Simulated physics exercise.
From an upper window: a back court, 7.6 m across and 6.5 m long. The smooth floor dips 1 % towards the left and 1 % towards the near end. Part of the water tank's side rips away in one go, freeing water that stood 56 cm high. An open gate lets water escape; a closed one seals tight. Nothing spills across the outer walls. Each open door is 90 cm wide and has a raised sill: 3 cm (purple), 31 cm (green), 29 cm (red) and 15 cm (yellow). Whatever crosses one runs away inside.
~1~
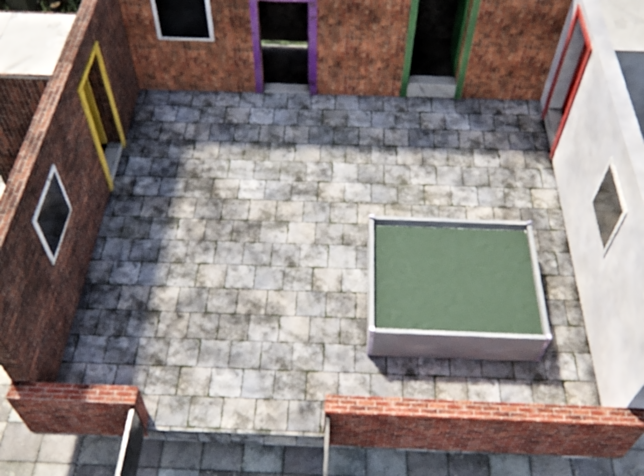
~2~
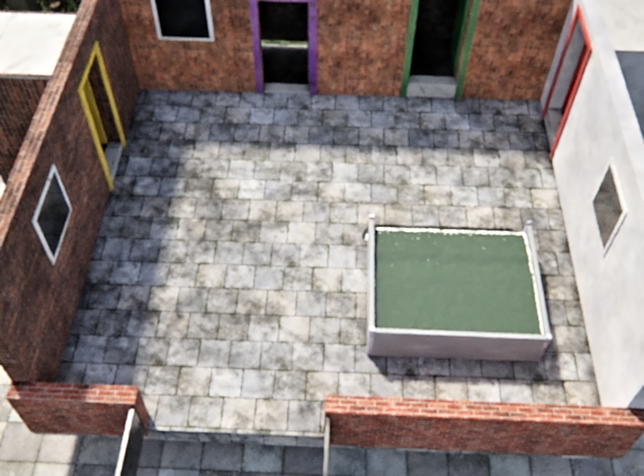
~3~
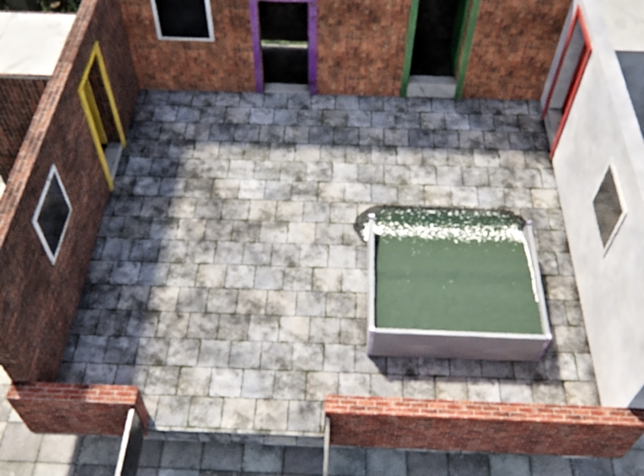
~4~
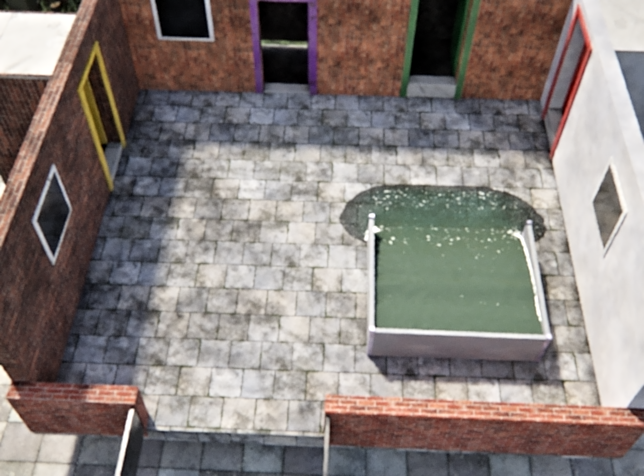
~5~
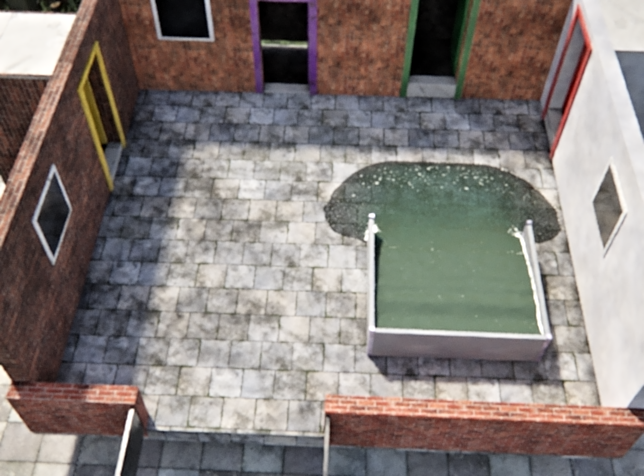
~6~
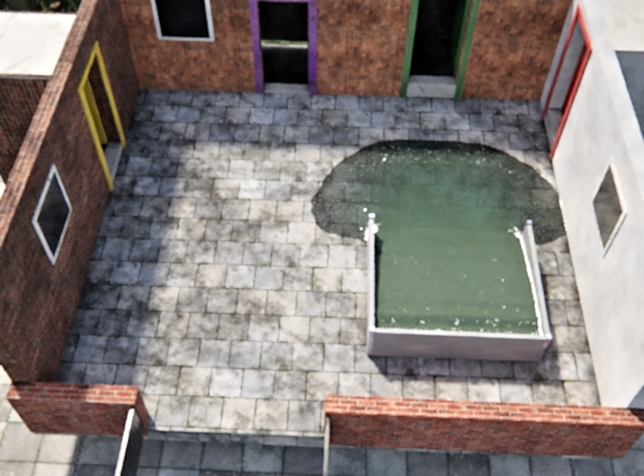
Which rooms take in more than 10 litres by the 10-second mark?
Within that time: At the purple door it goes over the limit; at the green door it does not reach the limit; at the red door it does not reach the limit; at the yellow door it does not reach the limit.
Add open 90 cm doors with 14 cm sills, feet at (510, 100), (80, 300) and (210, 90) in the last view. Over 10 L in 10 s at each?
In that order: Over, not over, below.
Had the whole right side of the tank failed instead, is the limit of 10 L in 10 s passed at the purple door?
Against that limit: Purple below.
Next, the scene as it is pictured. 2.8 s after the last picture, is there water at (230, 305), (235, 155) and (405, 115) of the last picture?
In turn: Not reached, under water, wet.
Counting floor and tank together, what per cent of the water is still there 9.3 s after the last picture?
About 94 per cent.
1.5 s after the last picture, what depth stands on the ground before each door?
In cm: Purple 10, green 29, red 11, yellow 0.
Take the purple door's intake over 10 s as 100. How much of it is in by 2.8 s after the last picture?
About 55 per cent.
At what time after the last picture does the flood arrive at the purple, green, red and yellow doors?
Purple 1.2 s, green 0.3 s, red 0.5 s, yellow 3.4 s.
Then, 0.7 s after the last picture water covers 30 % of the floor and is deepest (30 cm) near (434, 99); purple door not reached, green door 29 cm at the sill, 0 L in, red door 6 cm at the sill, 0 L in, yellow door not reached.
Then, 1.5 s after the last picture water covers 35 % of the floor and is deepest (34 cm) near (523, 115); purple door 10 cm at the sill, 2 L in, green door 29 cm at the sill, 0 L in, red door 11 cm at the sill, 0 L in, yellow door not reached.
Then, 2.8 s after the last picture water covers 40 % of the floor and is deepest (22 cm) near (523, 115); purple door 9 cm at the sill, 40 L in, green door 22 cm at the sill, 0 L in, red door 21 cm at the sill, 0 L in, yellow door not reached.
Then, 5.3 s after the last picture water covers 70 % of the floor and is deepest (16 cm) near (140, 124); purple door 5 cm at the sill, 69 L in, green door 6 cm at the sill, 0 L in, red door 6 cm at the sill, 0 L in, yellow door 12 cm at the sill, 0 L in.
Then, 9.3 s after the last picture water covers 85 % of the floor and is deepest (20 cm) near (49, 408); purple door 2 cm at the sill, 73 L in, green door 1 cm at the sill, 0 L in, red door 1 cm at the sill, 0 L in, yellow door 9 cm at the sill, 0 L in.
